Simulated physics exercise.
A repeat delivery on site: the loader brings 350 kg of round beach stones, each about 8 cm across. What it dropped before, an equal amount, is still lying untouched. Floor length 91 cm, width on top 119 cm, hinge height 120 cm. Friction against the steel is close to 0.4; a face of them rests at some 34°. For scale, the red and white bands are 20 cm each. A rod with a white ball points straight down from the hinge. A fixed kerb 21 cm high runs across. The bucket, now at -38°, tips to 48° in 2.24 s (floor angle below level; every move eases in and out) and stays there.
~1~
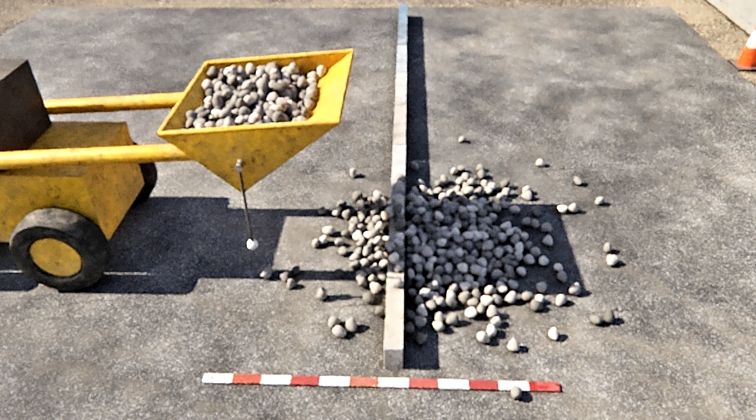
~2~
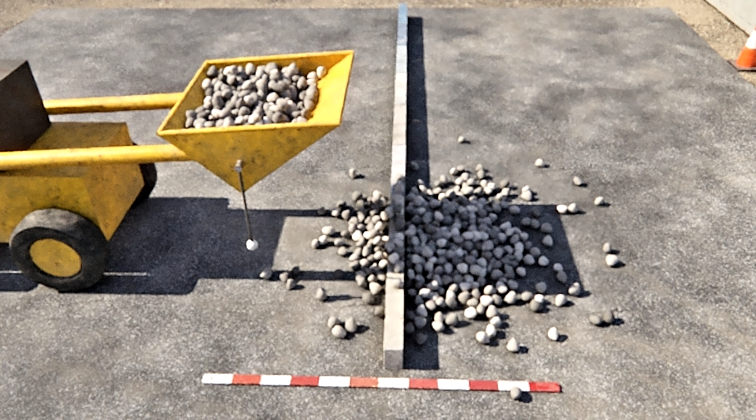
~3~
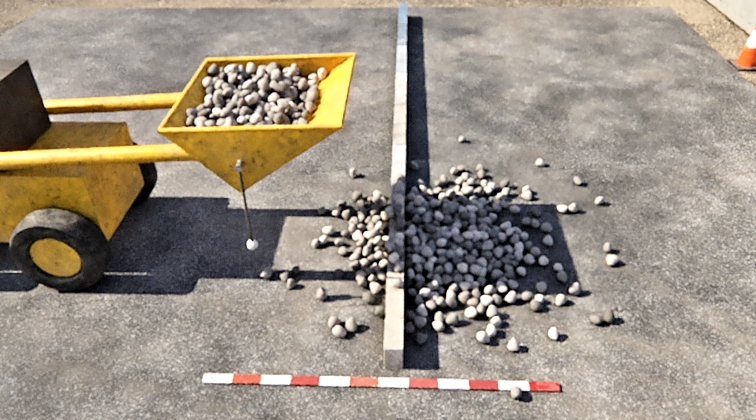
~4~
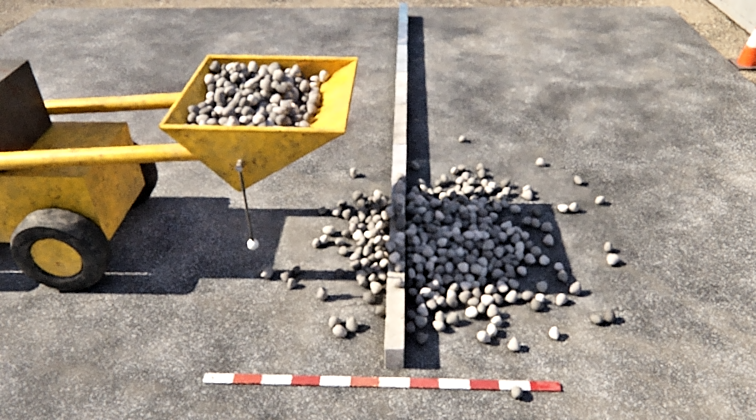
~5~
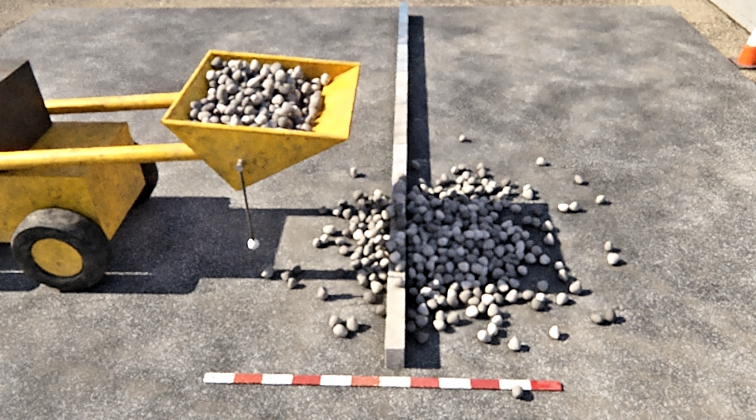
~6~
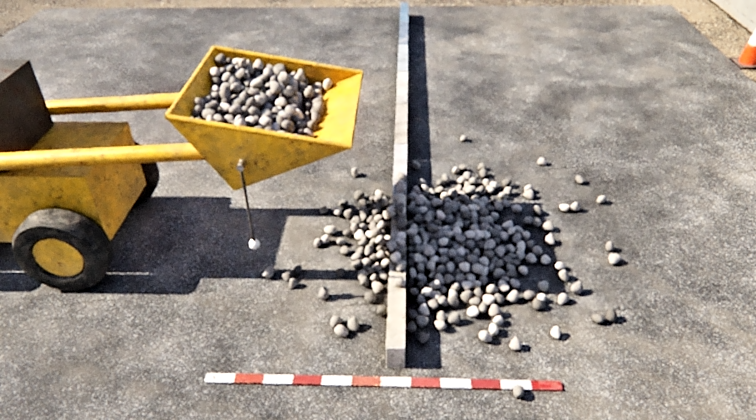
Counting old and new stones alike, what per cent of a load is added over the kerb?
About 3 per cent.
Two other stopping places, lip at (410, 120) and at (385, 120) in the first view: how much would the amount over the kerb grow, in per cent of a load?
First some 80, then 45 per cent.
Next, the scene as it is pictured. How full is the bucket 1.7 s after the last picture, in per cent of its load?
About 0 per cent.
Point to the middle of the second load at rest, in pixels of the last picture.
Around (356, 235).
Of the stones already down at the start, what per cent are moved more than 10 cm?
About 5 per cent.
Then, 1.1 s after the last picture the floor is at 35°; in per cent of one load, 83 in the bucket, 38 on this side of the kerb, 79 over the kerb; the foremost stones are at (594, 237).
Then, 1.7 s after the last picture the floor is at 48°; in per cent of one load, 1 in the bucket, 118 on this side of the kerb, 82 over the kerb; the foremost stones are at (594, 237).
Then, 2.1 s after the last picture the floor is at 48°; in per cent of one load, 0 in the bucket, 118 on this side of the kerb, 82 over the kerb; the foremost stones are at (594, 237).
Then, 4.8 s after the last picture the floor is at 48°; in per cent of one load, 0 in the bucket, 118 on this side of the kerb, 82 over the kerb; the foremost stones are at (594, 237). Net gain over the kerb, 3.
